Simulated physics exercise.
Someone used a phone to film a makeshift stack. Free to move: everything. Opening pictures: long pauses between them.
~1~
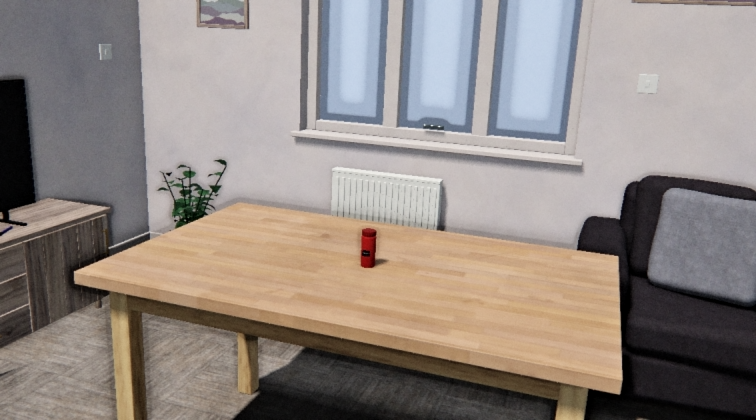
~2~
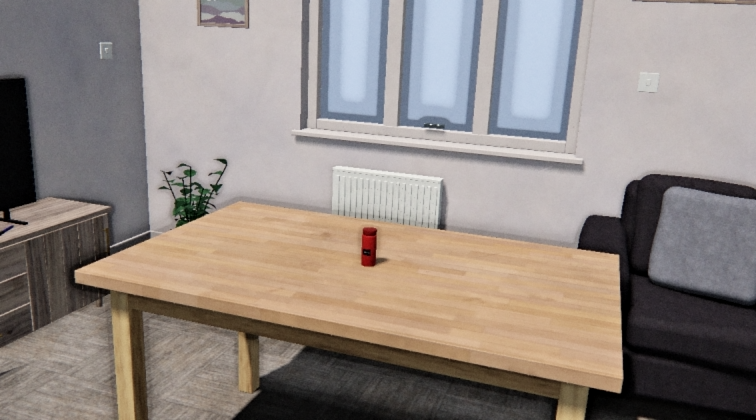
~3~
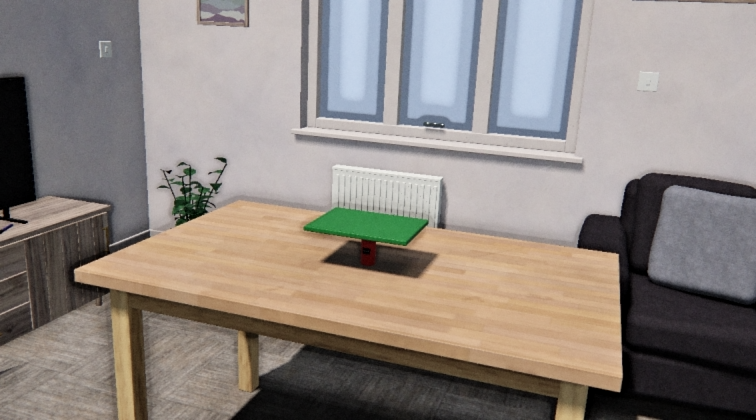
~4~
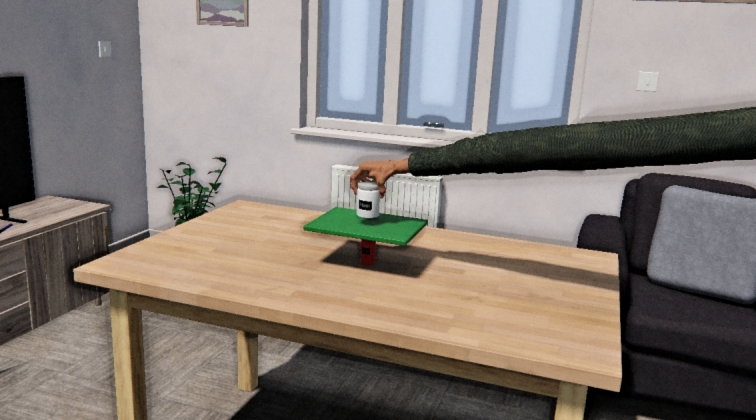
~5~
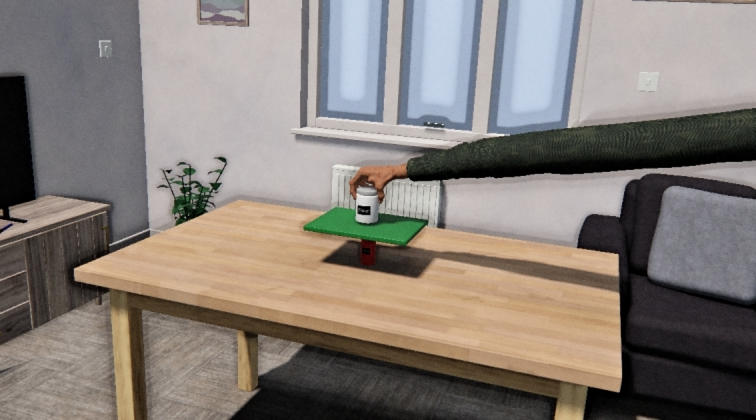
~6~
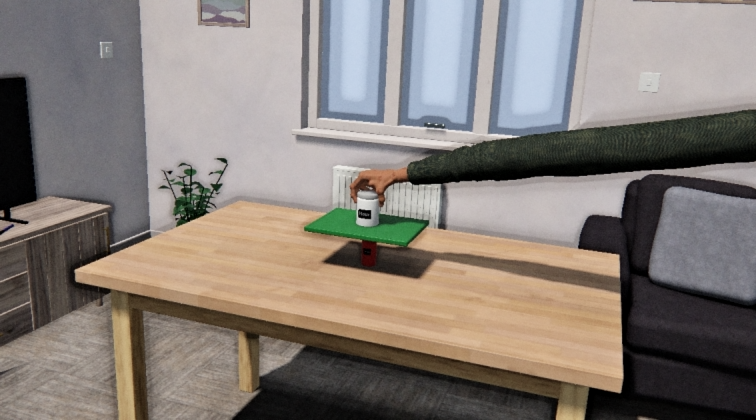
At first, a small red can stands alone on a wooden table, and nothing moves. Then a flat green lid is on top of it, and an arm in a dark sleeve reaches in from the right, holding a white jar above the lid. The hand lowers the jar slightly onto the lid and keeps hold of it.
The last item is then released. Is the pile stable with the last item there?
Sure enough, it lasts just fine.
Then, 0.50 s past the last view, nothing moves.
Then, 1.30 s past the last view, white jar resting near (368, 209).
Finally, all 3 still in place. Final places as the last picture's camera would see them, white jar near (368, 209). The stack stays up.
